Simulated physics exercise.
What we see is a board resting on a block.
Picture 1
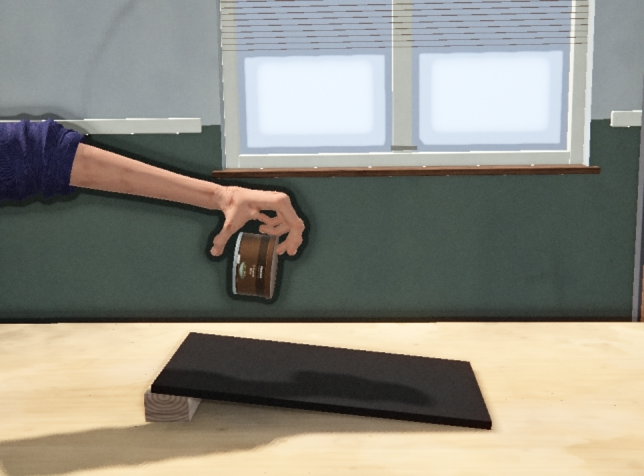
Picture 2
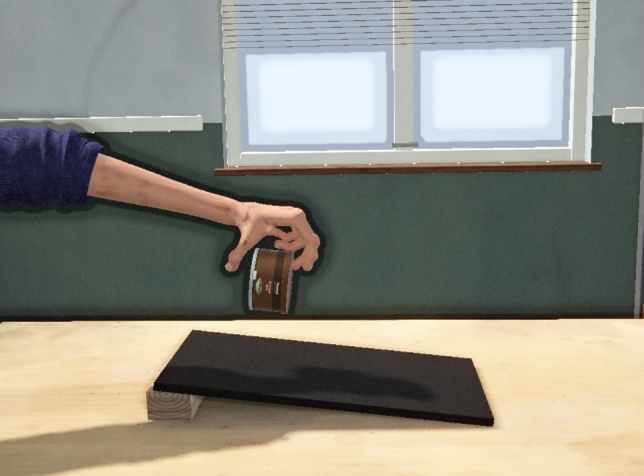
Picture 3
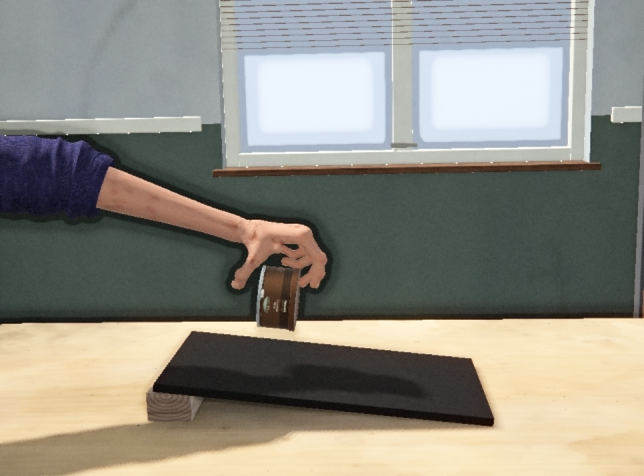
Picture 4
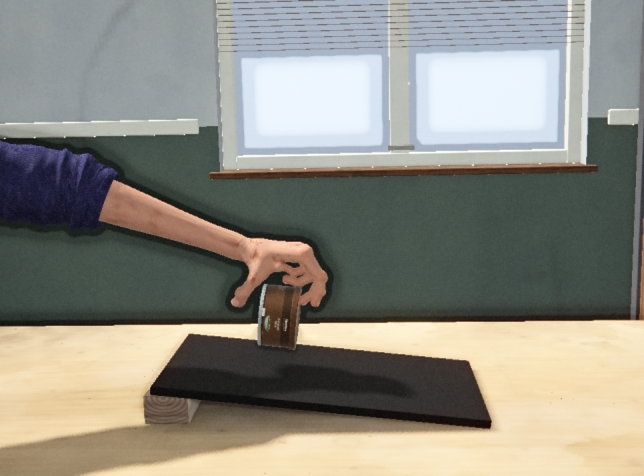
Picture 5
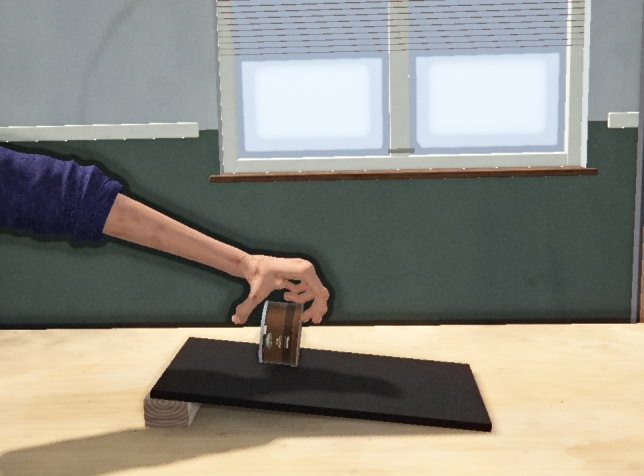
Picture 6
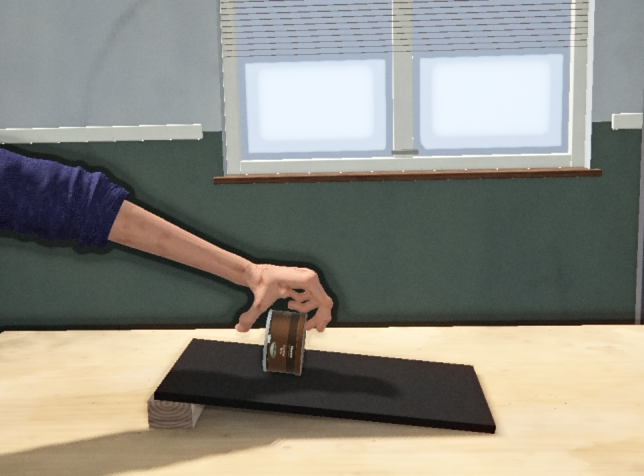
A hand lowering a small brown tub onto a tilted black board resting on a block, still gripping it.
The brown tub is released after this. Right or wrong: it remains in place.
Right.
Then, 0.30 s on from there, no change.
Then, 0.70 s on from there, brown tub resting near (285, 342).
In the end, it is unmoved. At the end, from the last picture's camera, brown tub near (285, 342). The brown tub remains at rest.
